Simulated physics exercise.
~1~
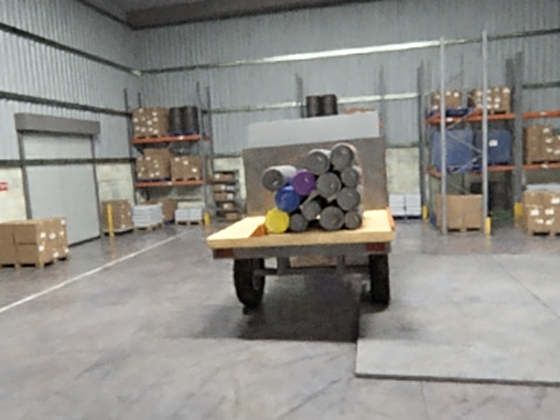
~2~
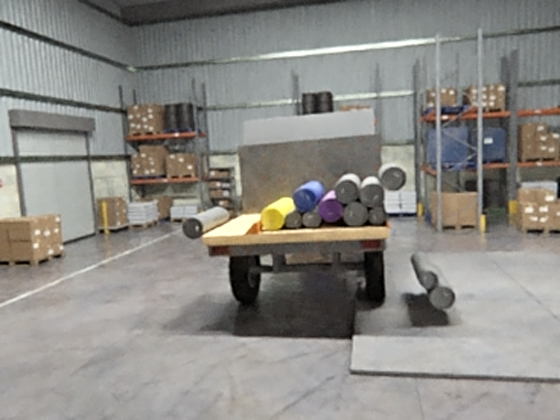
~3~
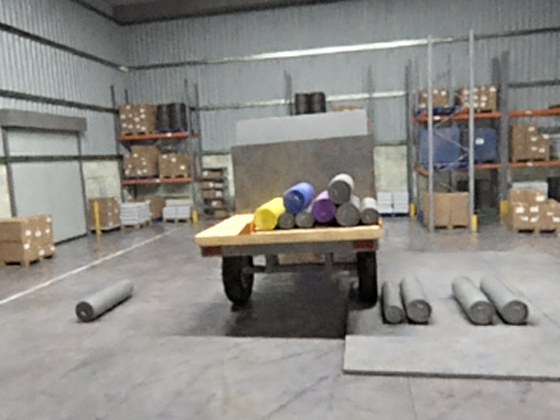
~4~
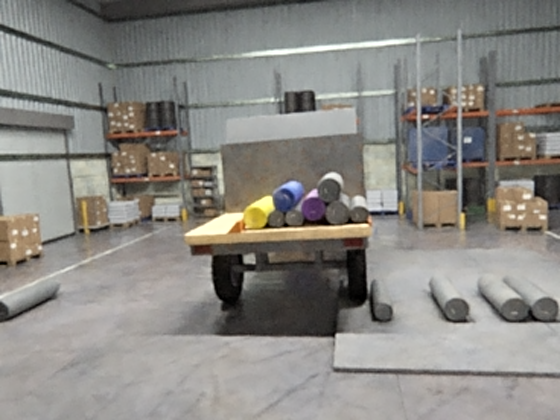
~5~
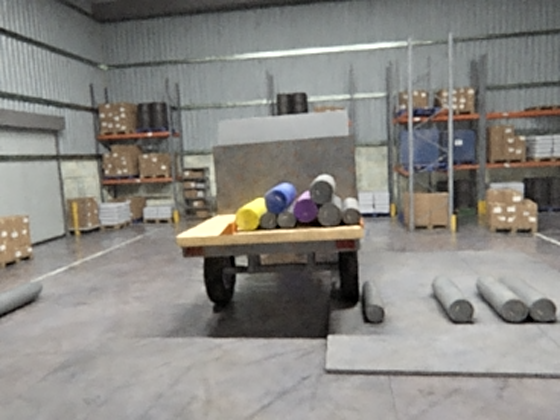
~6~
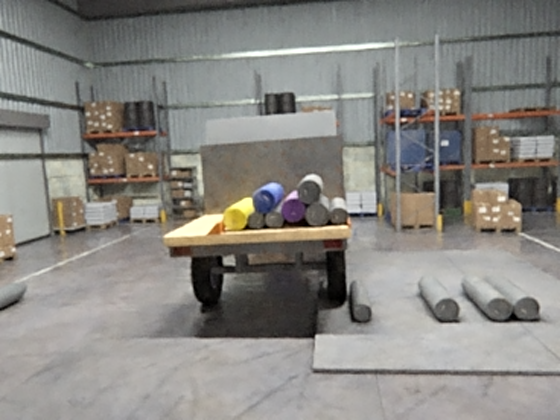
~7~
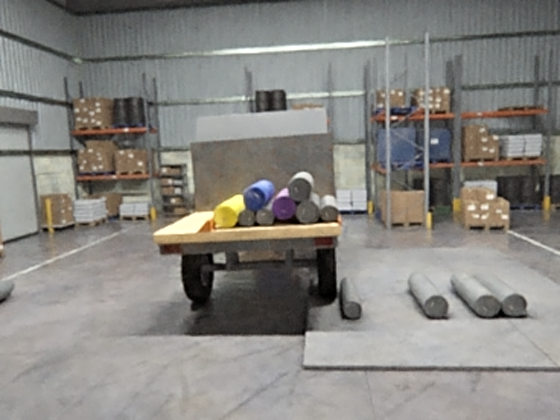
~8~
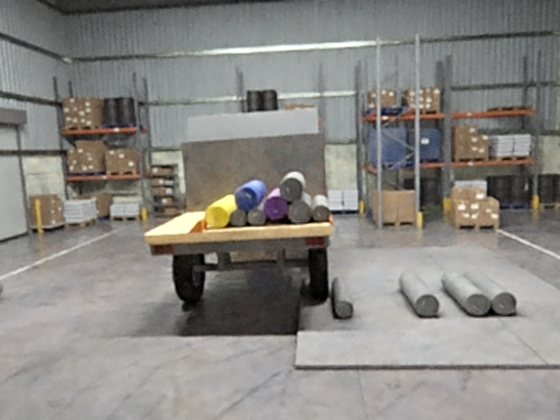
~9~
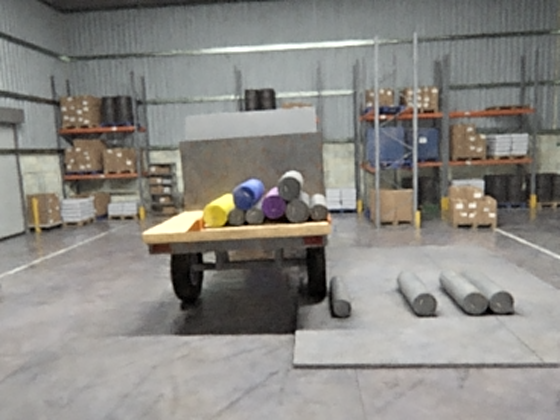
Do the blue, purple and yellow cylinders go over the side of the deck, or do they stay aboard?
All of them stay aboard. The blue, purple and yellow cylinders come to rest on the vehicle with the remaining grey ones.
